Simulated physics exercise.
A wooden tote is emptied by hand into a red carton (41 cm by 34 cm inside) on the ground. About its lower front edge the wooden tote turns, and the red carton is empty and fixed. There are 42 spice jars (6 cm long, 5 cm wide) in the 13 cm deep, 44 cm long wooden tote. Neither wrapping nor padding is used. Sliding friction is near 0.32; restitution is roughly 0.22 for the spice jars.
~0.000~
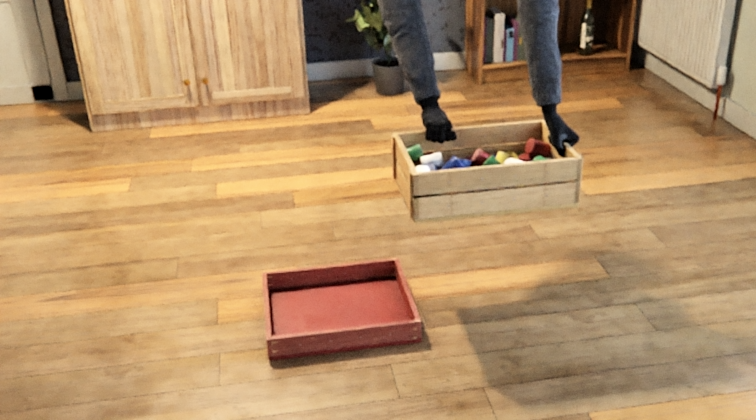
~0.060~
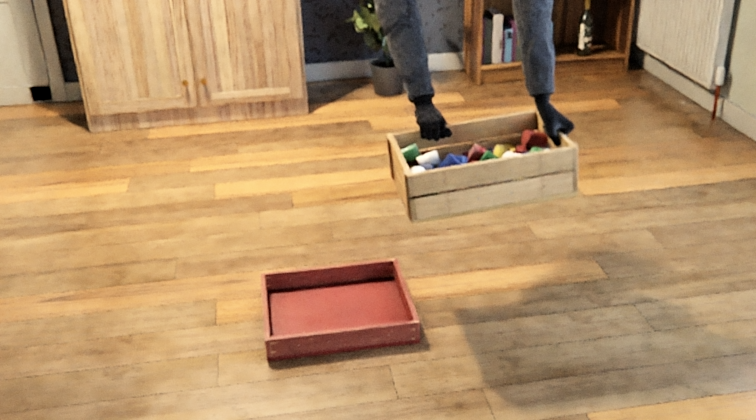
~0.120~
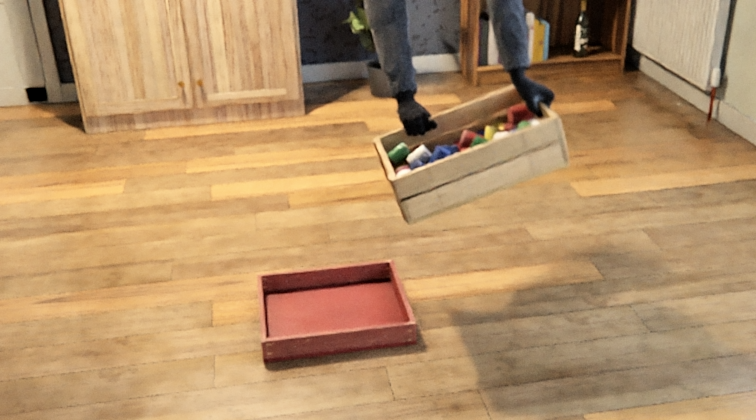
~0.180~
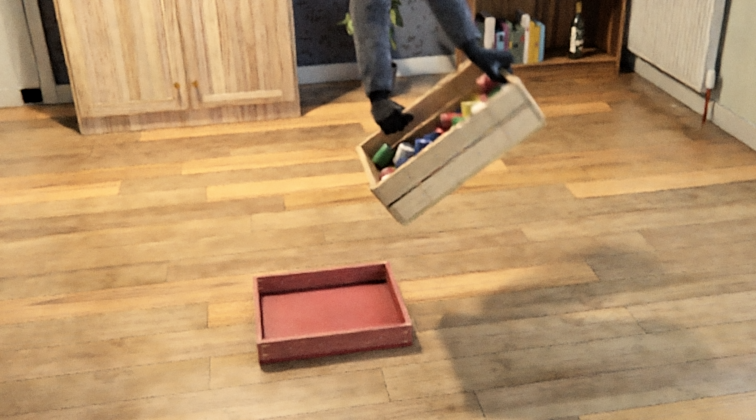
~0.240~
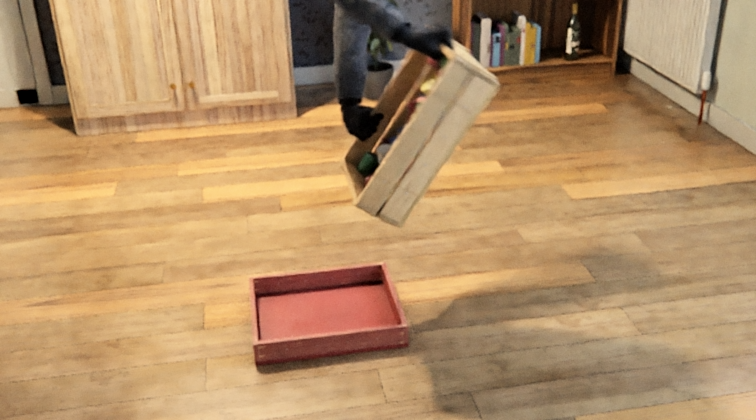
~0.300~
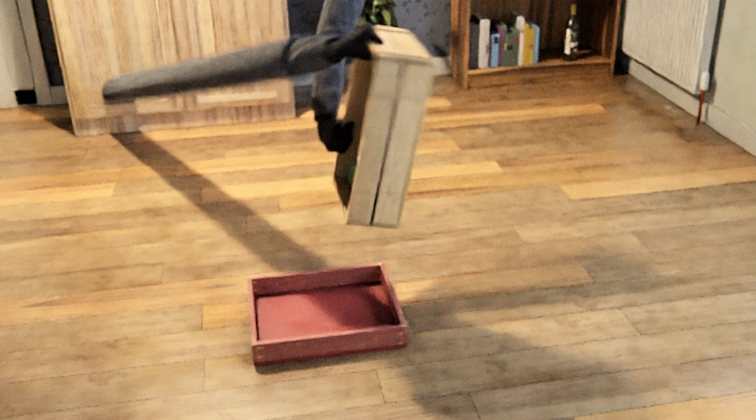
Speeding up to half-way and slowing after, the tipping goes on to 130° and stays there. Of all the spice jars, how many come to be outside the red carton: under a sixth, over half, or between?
Spill is large, beyond one half.
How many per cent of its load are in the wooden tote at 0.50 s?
Around 20 in a hundred is still inside.
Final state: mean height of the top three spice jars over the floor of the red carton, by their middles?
Roughly 3 centimetres.
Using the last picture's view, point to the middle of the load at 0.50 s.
I'd put the middle close to (274, 198) in the last view.
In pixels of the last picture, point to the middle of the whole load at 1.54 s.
Estimated centre in the last picture: (118, 332).
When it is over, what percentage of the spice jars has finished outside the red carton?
Share of items: Approx. 60 %.
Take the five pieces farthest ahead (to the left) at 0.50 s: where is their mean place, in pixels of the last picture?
I'd say near (206, 184).
After 0.50 s, tilt 129°; 9 still in the wooden tote and 33 in the air.
After 0.74 s, tilt 130°; 15 in the red carton, 25 outside the red carton and 2 in the air.
After 1.09 s, tilt 130°; 16 in the red carton and 26 outside the red carton.
Outcome (at 1.54 s), 16 in the red carton and 26 outside the red carton. Asked share, 26 of 42, 62 per cent.
